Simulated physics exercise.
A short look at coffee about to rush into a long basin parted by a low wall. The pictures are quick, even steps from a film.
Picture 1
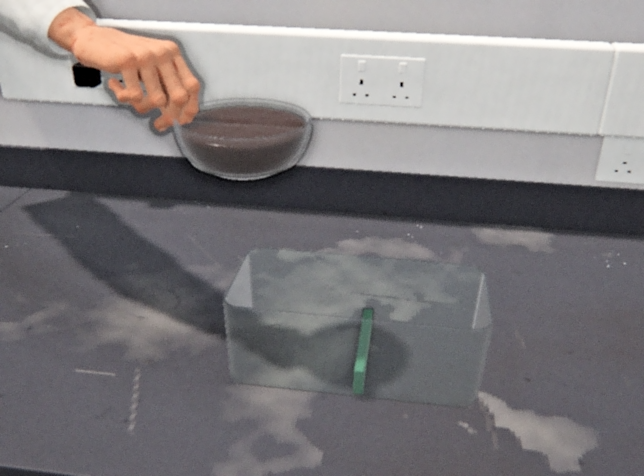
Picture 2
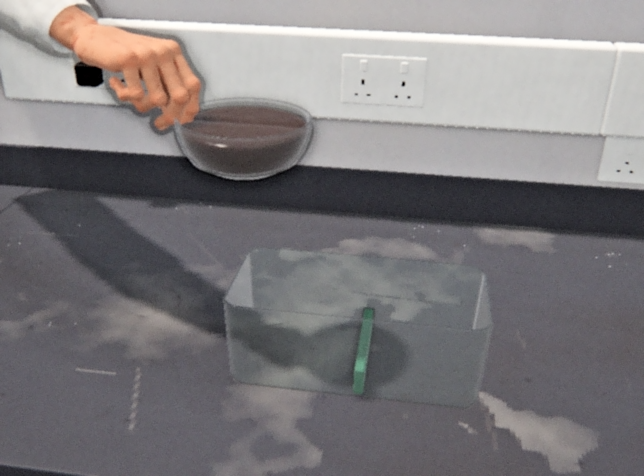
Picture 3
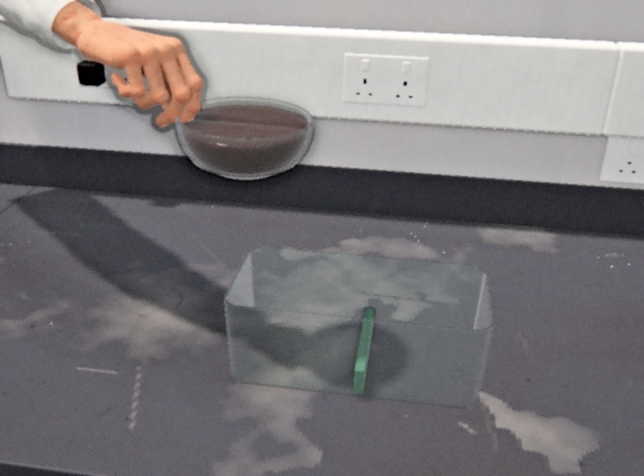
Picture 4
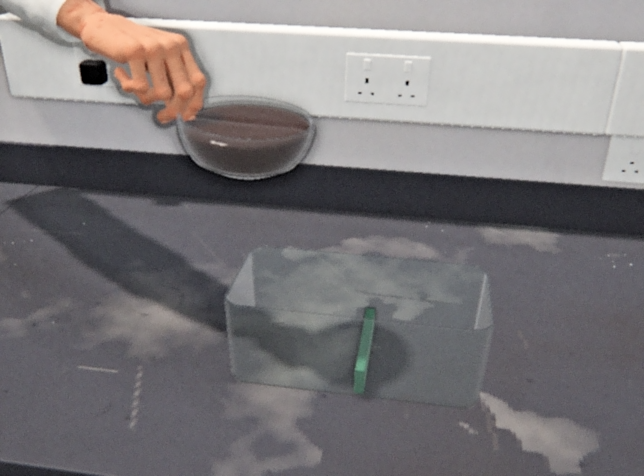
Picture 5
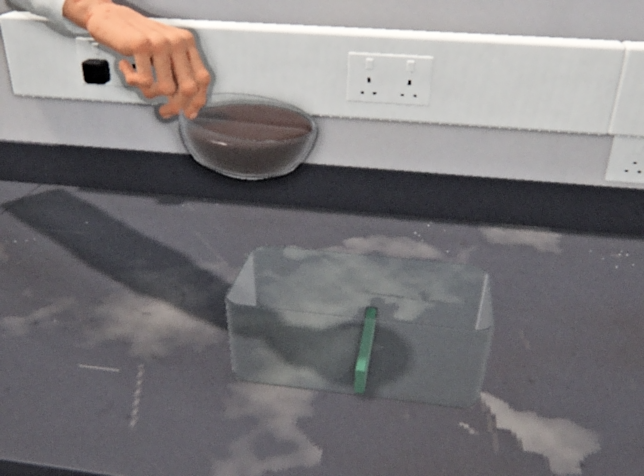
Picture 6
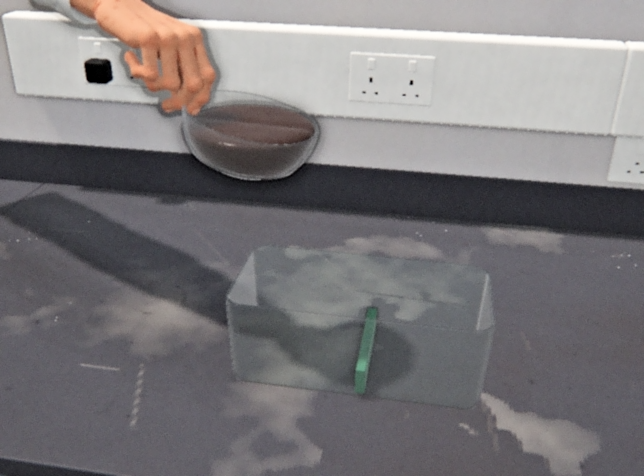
On a dark, pale-blotched worktop against a light wall with white trunking and sockets, the view looks slightly down from the front. A hand at upper left holds a clear bowl of dark brown coffee, behind and left of a long, clear basin with a low green wall across its middle. The hand slowly tilts the bowl slightly rightward, while the view shifts very slightly.
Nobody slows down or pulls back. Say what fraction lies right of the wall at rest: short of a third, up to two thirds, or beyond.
No lower than a third, no higher than two thirds.
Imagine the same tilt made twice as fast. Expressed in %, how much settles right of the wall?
About 40 per cent would end up there.
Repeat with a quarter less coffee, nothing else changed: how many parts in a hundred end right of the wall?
40 in a hundred.
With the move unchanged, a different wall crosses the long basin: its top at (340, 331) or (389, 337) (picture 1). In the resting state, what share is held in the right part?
First try around 75 percent; second try around 10 percent.
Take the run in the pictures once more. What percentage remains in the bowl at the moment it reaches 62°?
Roughly 35 %.
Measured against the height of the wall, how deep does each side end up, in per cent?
Left 40 per cent, right 50.
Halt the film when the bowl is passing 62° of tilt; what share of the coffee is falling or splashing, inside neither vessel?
40 per cent.
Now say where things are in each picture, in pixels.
In the first frame, tilt 0°; pouring edge (310, 123); surface from (183, 120) to (308, 128); the long basin's rim runs from (236, 275) to (488, 298); the wall's top is at (364, 339).
In the second frame, tilt 1°; pouring edge (310, 123); surface from (184, 119) to (308, 129).
In the third frame, tilt 2°; pouring edge (311, 125); surface from (186, 118) to (309, 129).
In the fourth frame, tilt 5°; pouring edge (313, 127); surface from (187, 117) to (311, 129).
In the fifth frame, tilt 8°; pouring edge (314, 131); surface from (189, 117) to (314, 129).
In the sixth frame, tilt 12°; pouring edge (316, 136); surface from (192, 117) to (316, 130).
A moment on, the bowl is tipped part way and 36 per cent is still to pour, 7 is left of the wall and 15 right of it.
Next, the bowl is tipped on its side and 3 per cent is still to pour, 34 is left of the wall and 55 right of it.
Then the bowl is tipped on its side and 0 per cent is still to pour, 43 is left of the wall and 56 right of it.
Later the bowl is tipped on its side and 0 per cent is still to pour, 43 is left of the wall and 56 right of it.
At rest 43 per cent lies left of the wall, 56 right of it and 1 outside.
